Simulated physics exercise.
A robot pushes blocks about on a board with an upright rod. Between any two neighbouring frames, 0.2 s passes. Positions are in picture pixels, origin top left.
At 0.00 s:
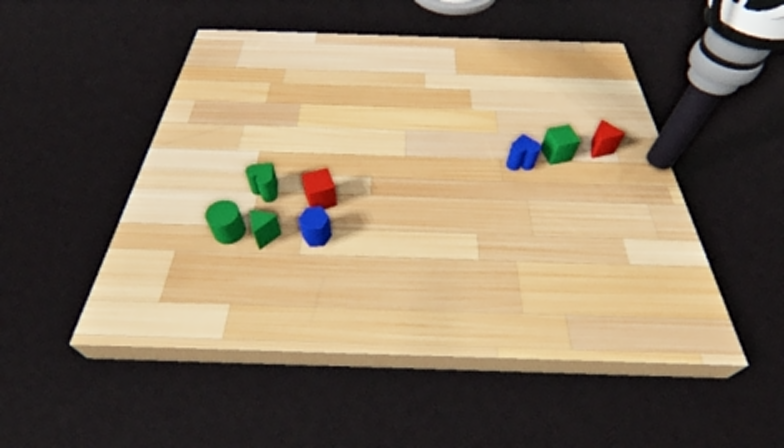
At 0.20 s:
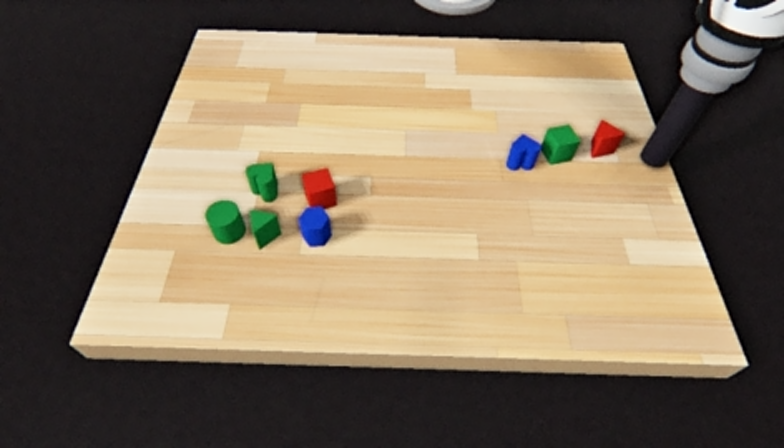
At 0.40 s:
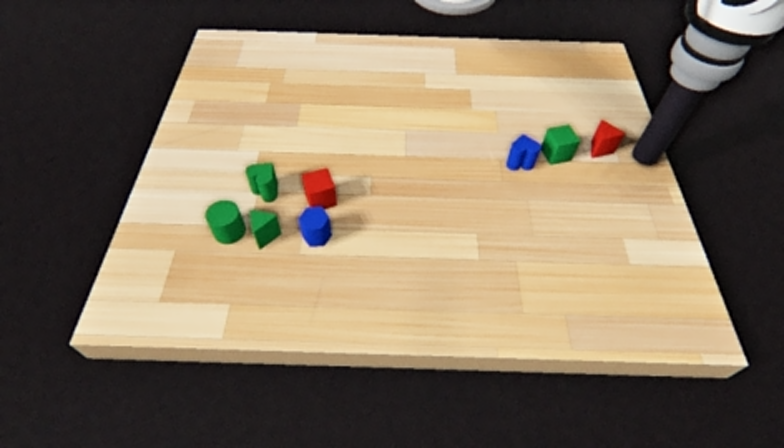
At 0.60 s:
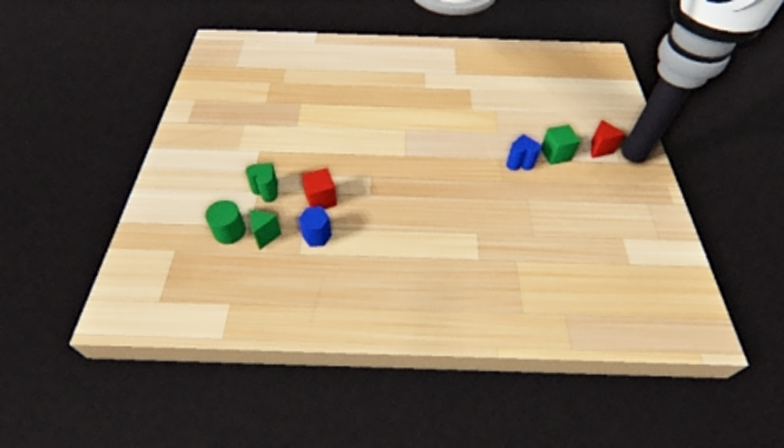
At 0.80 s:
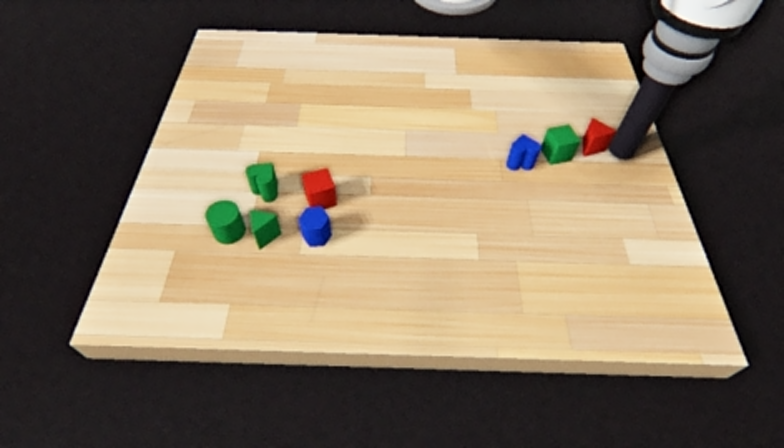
In this clip, a robot's dark upright rod moves left along the right side of a wooden board holding red, green and blue blocks, then nudges a red triangular block slightly left toward a green block.
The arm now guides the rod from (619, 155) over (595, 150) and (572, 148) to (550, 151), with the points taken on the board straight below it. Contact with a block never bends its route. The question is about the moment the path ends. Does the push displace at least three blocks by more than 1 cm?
Yes, that is how it ends up.
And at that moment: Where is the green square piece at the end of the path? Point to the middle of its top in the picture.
I'd place it at (537, 141), taking the centre of its top.
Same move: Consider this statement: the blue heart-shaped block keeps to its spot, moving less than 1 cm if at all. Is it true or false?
The statement is incorrect.
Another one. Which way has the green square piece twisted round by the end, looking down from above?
It turns counter-clockwise.
Halfway along, rod (585, 144); red triangular piece (570, 119), turned 50° anticlockwise.
At the end, rod (552, 147); blue heart-shaped block (515, 146); green square piece (537, 141), turned 25° anticlockwise; red triangular piece (554, 114).
